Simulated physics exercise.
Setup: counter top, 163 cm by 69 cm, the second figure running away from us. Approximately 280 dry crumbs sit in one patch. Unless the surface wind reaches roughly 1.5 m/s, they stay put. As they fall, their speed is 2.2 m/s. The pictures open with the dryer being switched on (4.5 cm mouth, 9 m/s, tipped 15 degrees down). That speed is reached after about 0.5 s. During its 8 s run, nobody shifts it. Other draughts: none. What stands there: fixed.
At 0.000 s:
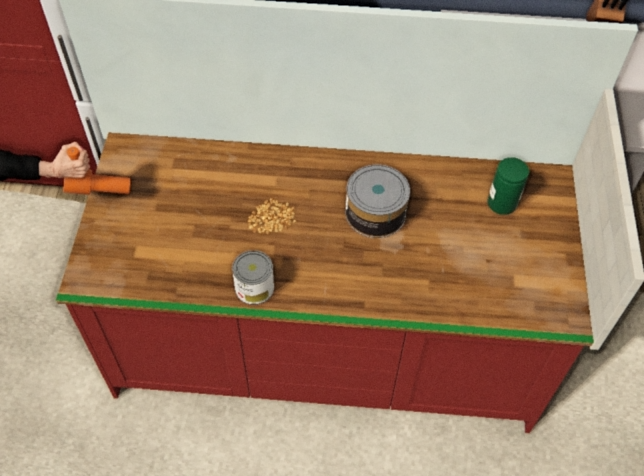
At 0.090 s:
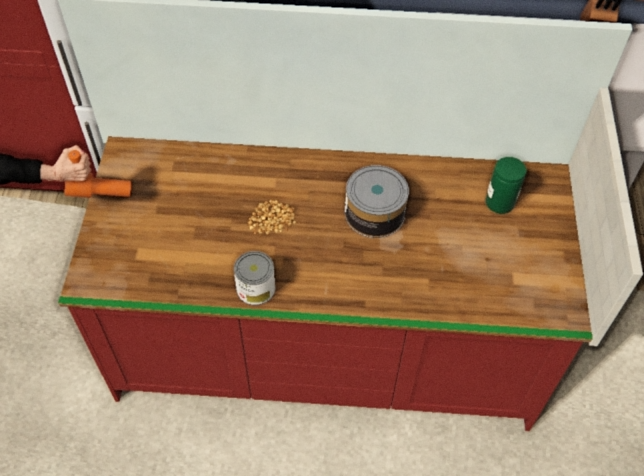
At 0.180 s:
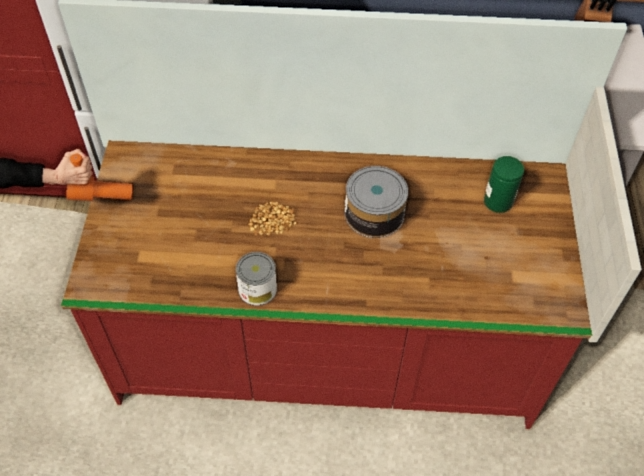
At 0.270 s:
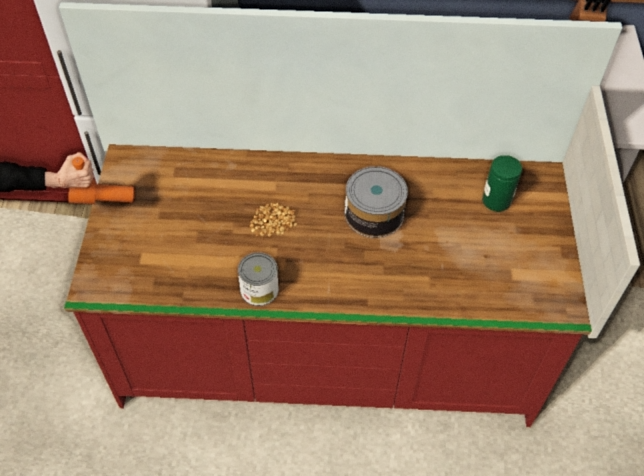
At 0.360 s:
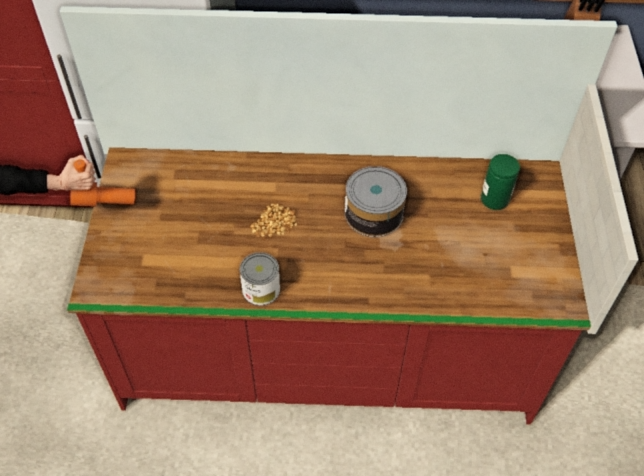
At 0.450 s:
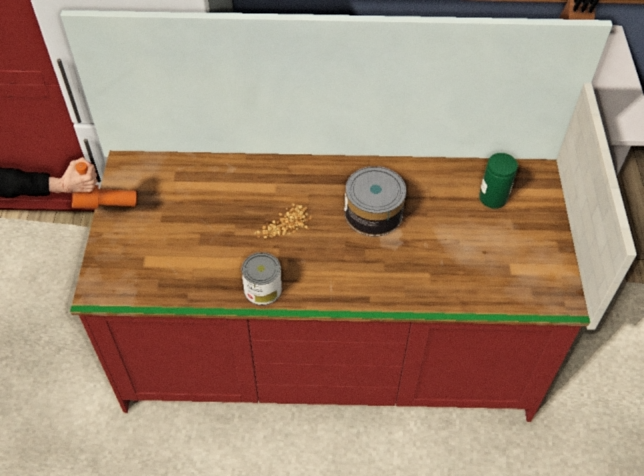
On a wooden counter top with a green front edge, a hand at the left holds an orange dryer pointed toward a small patch of dry crumbs among three tins. The crumbs lie still at first, then many shift, and the patch stretches into a slanting streak.
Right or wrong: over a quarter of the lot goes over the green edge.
Wrong.
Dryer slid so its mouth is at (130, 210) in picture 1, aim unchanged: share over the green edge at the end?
That gives roughly 0 % in the end.
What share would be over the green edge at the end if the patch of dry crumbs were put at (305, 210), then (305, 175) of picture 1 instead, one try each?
In turn: 0 per cent, 0 per cent.
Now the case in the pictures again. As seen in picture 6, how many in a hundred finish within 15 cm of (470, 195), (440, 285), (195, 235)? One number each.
I would say some 0 %, 30 % and 0 % respectively.
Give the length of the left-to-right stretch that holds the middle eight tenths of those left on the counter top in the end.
Spread, left to right: Approx. 50 cm.
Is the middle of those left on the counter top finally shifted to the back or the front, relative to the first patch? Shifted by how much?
Toward the near side, roughly 10 cm.
After 1.6 s, 92 % are on the move or not yet settled, 0 % are over the green edge; the middle of those still in play is near (433, 251).
After 2.6 s, 87 % are on the move or not yet settled, 0 % are over the green edge; the middle of those still in play is near (448, 254).
After 4.4 s, 82 % are on the move or not yet settled, 0 % are over the green edge; the middle of those still in play is near (456, 254).
After 8.0 s, at the end, 0 % are over the green edge; the middle of those still in play is near (460, 257).
